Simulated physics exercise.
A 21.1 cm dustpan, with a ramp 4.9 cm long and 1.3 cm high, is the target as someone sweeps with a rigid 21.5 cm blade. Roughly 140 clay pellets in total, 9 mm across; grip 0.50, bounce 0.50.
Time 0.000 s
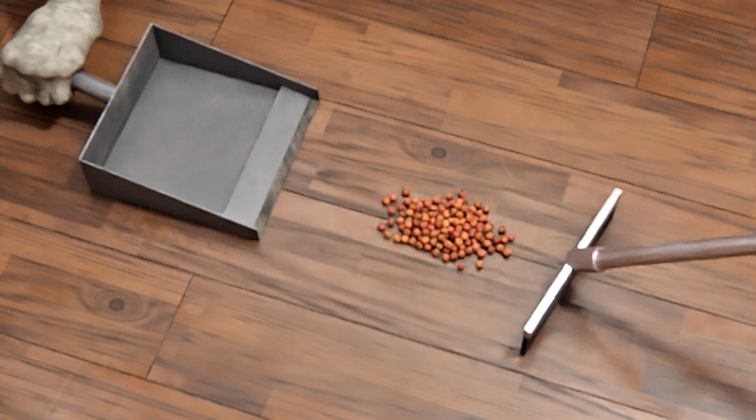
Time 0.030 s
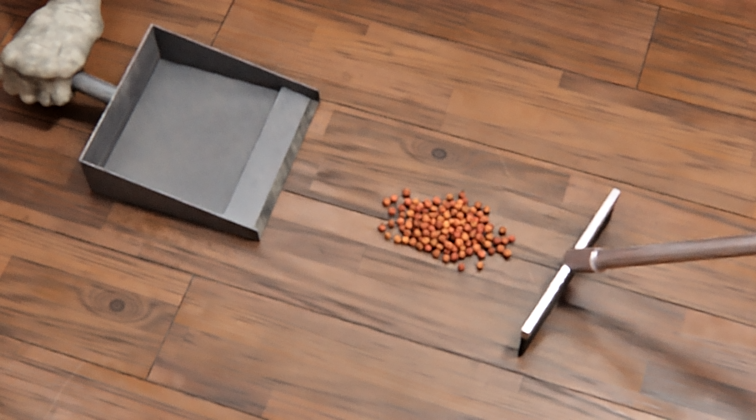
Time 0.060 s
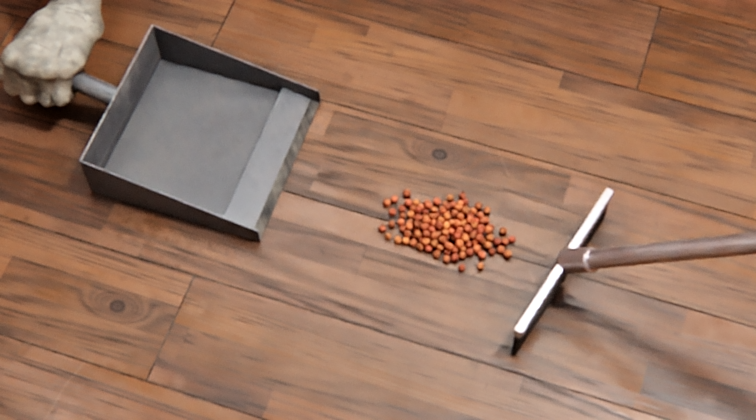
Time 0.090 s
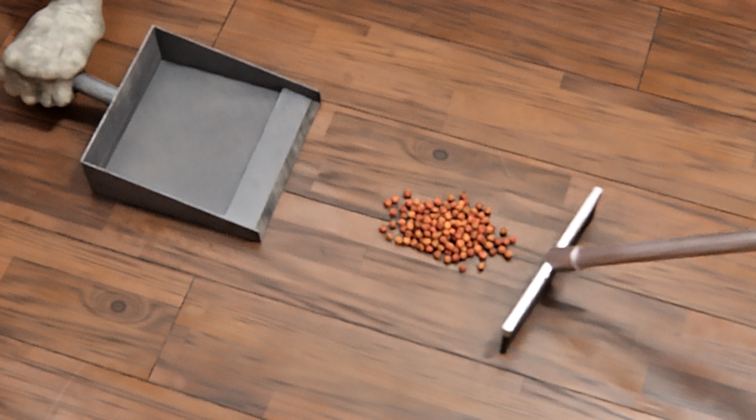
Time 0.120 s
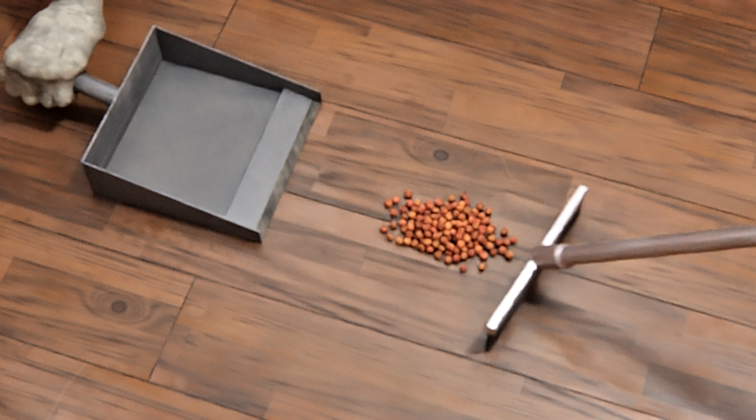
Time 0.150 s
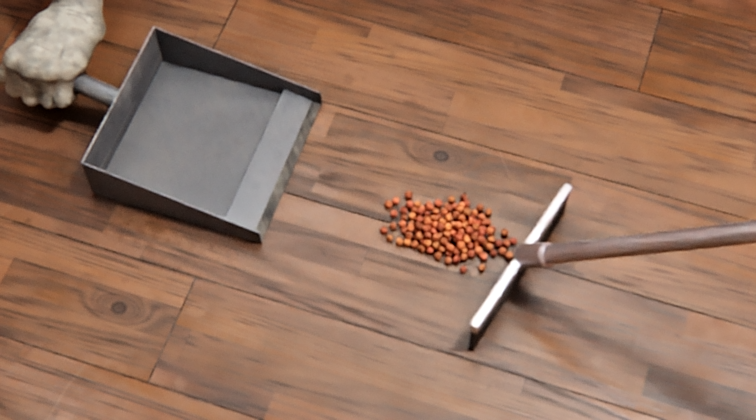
A long-handled blade slid left across the wooden floor toward a small pile of reddish-brown pellets, reaching its right edge, while a gloved hand held a gray dustpan still on the left.
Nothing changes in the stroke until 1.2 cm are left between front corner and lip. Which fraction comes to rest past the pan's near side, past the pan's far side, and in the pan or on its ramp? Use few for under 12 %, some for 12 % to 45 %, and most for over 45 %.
Past the pan's near side: Few, past the pan's far side: Few, in the pan or on its ramp: Few.
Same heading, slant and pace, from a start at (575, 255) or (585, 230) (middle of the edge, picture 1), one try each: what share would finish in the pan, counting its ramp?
Close to 10 in a hundred, then close to 25 in a hundred.
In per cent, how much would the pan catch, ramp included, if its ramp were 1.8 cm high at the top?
I'd put it near 5 per cent, ramp counted.
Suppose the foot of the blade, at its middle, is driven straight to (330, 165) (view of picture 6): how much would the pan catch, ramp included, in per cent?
Roughly 25 percent.
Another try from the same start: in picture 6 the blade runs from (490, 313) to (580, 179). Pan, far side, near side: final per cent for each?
The pan gets 20, the far side 10 and the near side 0.
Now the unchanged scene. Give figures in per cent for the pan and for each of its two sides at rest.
Near 5, far 0, pan 5, all in per cent.
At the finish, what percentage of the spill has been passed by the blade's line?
Something like 20 per cent, roughly.
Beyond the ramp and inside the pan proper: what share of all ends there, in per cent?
Near 0 per cent, I'd say.
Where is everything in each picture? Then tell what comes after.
Blade from (528, 333) to (616, 197), moved 0.0 cm, 0 of the pieces shifted so far; middle of the pieces at (442, 228); pan at (193, 140), in the first frame.
Blade from (526, 333) to (614, 197), moved 0.3 cm, 0 of the pieces shifted so far; middle of the pieces at (442, 228), in the second frame.
Blade from (519, 333) to (607, 197), moved 1.1 cm, 0 of the pieces shifted so far; middle of the pieces at (443, 229), in the third frame.
Blade from (507, 331) to (596, 196), moved 2.5 cm, 0 of the pieces shifted so far; middle of the pieces at (443, 230), in the fourth frame.
Blade from (492, 329) to (582, 194), moved 4.3 cm, 0 of the pieces shifted so far; middle of the pieces at (444, 230), in the fifth frame.
Blade from (475, 328) to (566, 192), moved 6.1 cm, 0 of the pieces shifted so far; middle of the pieces at (444, 231); pan at (195, 143). Its pace works out near 0.61 m/s, heading 9 degrees towards the viewer's side, in the sixth frame.
Then, at 0.37 s, middle of the blade 17 cm from the lip; 0 % over the lip, far side 0 %, near side 0 %.
After 0.52 s, middle of the blade 8 cm from the lip; 0 % over the lip, far side 0 %, near side 5 %.
After 0.79 s, middle of the blade 4 cm from the lip; 5 % over the lip, far side 0 %, near side 5 %.
By 1.1 s all is still; near side 5 %, far side 0 %, pan 5 %, in front of the lip or behind the blade 85 %.
